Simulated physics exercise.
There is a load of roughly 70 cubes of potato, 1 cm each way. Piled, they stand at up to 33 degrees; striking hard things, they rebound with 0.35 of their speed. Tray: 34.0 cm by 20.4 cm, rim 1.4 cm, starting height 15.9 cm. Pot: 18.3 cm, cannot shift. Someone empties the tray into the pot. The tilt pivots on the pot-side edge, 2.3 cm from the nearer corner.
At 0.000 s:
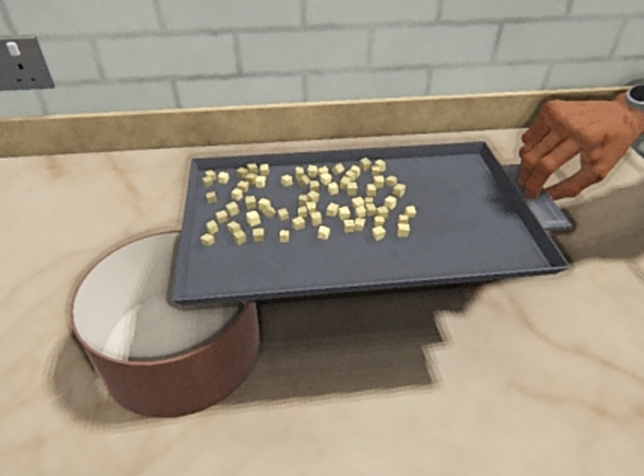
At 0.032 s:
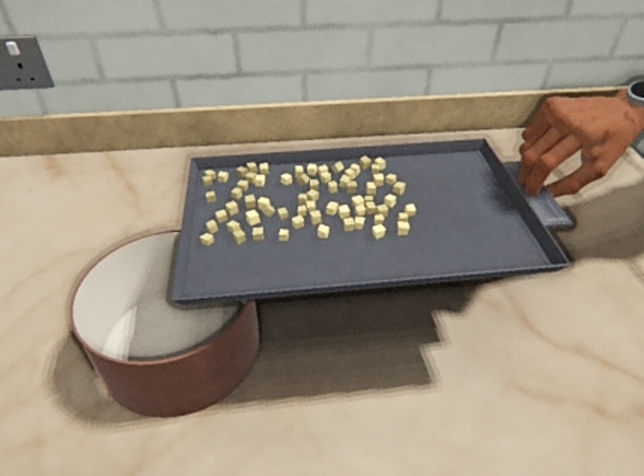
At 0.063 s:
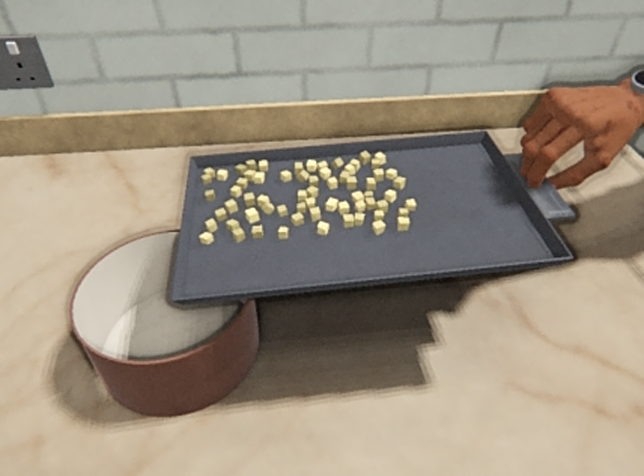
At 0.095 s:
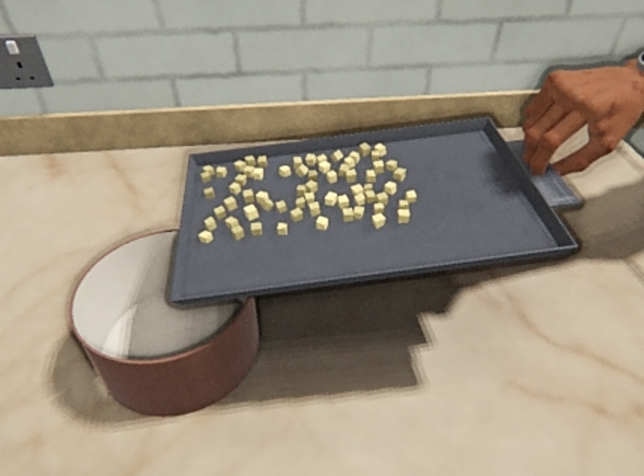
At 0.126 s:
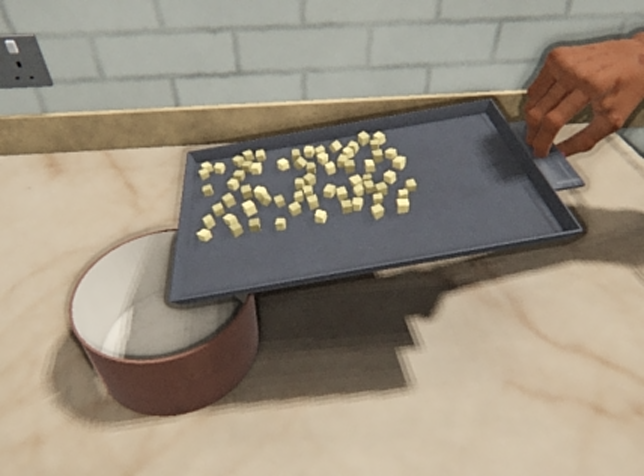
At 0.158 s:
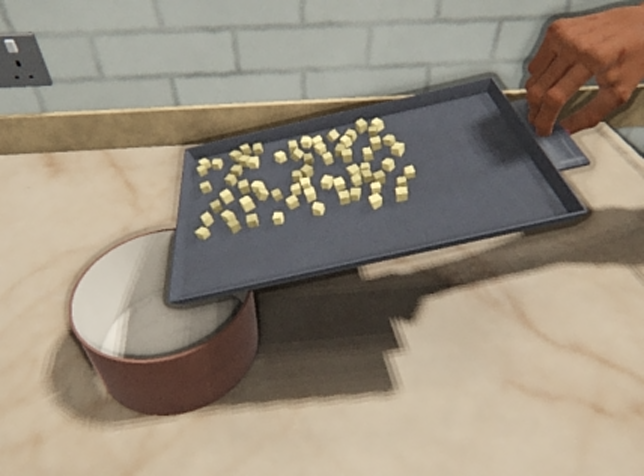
A dark grey tray rises at its right end, slowly and then faster, as a hand grips its handle, tilting it down toward the left while the pale cubes stay scattered on it. The tray's left end overlaps a reddish-brown pot with a white inside, at lower left. The steady view looks down on a cream marbled counter before a pale brick wall with a socket.
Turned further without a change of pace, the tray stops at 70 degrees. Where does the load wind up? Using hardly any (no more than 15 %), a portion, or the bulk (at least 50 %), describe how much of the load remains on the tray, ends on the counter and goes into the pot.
Left on the tray: Hardly any, counter: A portion, pot: The bulk.
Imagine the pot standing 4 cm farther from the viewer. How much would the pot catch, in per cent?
About 45 %.
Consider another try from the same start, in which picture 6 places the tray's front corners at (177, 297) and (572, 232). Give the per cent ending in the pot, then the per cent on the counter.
Per cent by place - pot 10, counter 90.
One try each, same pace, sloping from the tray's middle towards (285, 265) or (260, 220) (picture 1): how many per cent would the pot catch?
That would be close to 30 per cent and then close to 55 per cent.
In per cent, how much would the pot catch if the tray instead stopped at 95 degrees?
That would give about 75 per cent.
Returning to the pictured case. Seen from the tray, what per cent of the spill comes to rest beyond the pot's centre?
Near 80 in a hundred.
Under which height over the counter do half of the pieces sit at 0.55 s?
Roughly 24 cm.
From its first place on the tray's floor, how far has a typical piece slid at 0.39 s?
Displacement on the tray: About 0 cm.
Then, at 0.39 s, tilt 41 degrees; the tray holds 100 %, the pot 0 %.
Then, at 0.55 s, tilt 61 degrees; the tray holds 100 %, the pot 0 %.
Then, at 0.83 s, tilt 70 degrees; the tray holds 10 %, the pot 65 %.
By 2.5 s all is still; tray 0 %, counter 25 %, pot 75 %.
